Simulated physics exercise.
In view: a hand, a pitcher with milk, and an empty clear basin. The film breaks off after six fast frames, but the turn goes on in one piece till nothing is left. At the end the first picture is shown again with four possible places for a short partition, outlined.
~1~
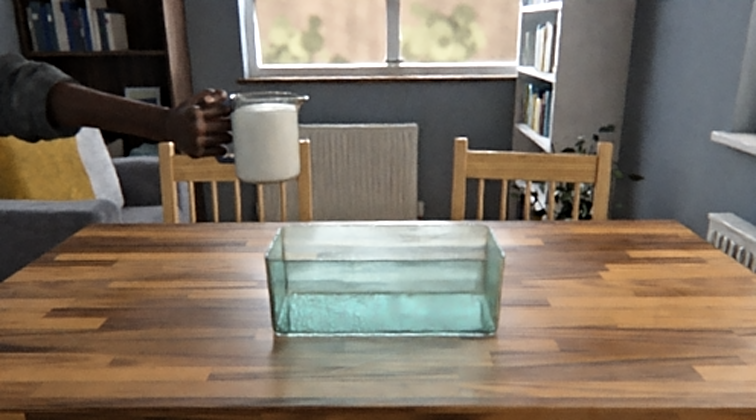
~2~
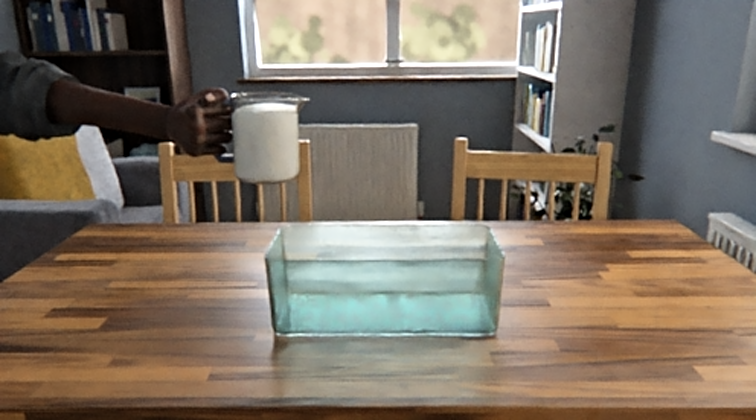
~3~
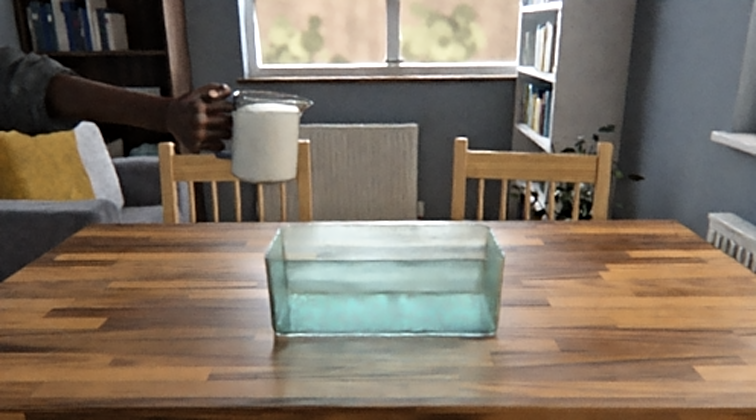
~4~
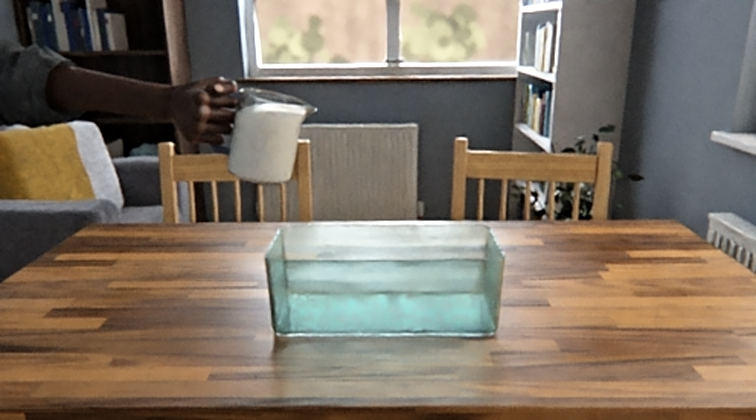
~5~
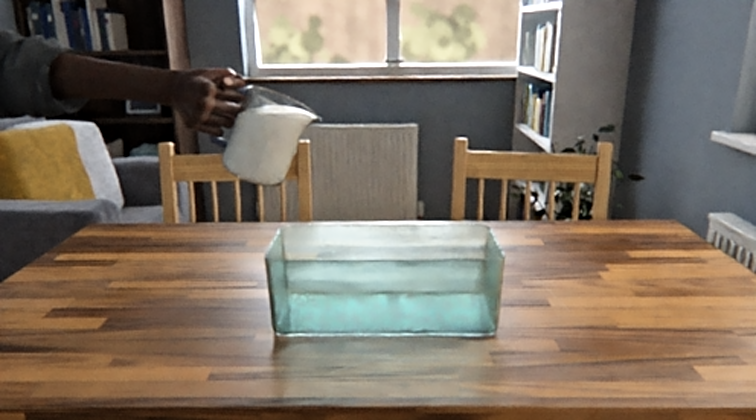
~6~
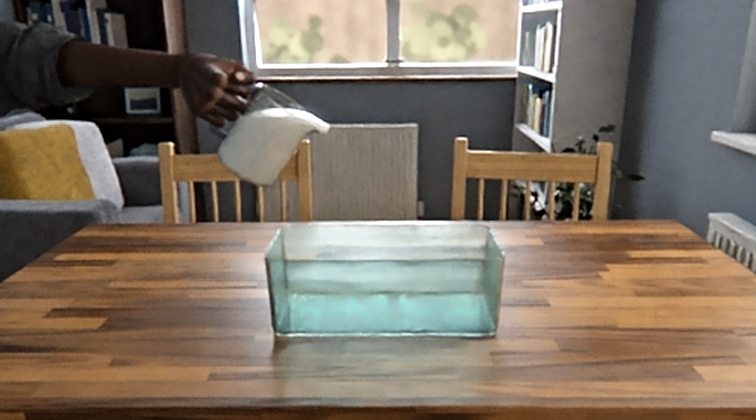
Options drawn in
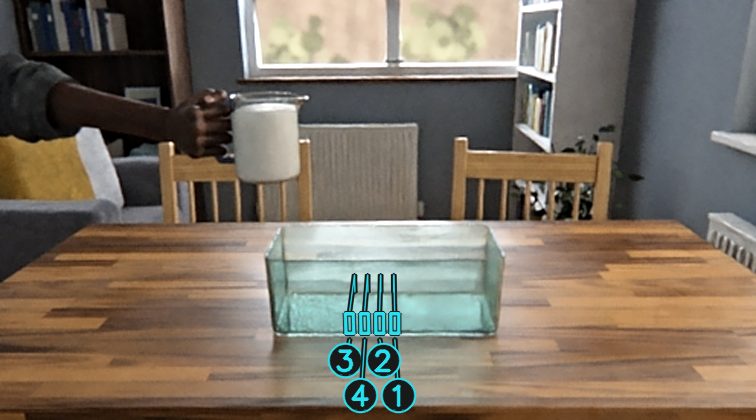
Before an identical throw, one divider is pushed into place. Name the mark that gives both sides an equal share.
4 beats the others.
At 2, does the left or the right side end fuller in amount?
The left side.
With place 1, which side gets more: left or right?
The left one.
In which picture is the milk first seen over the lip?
Picture 6.
On the marked copy, 1 at (394, 339); 2 at (379, 339); 3 at (349, 339); 4 at (364, 339).
If 1 is chosen, about 87 % ends left of the wall and 10 % right of it; 4 % is lost outside.
If 2 is chosen, about 78 % ends left of the wall and 17 % right of it; 5 % is lost outside.
If 3 is chosen, about 28 % ends left of the wall and 72 % right of it.
If 4 is chosen, about 50 % ends left of the wall and 48 % right of it.
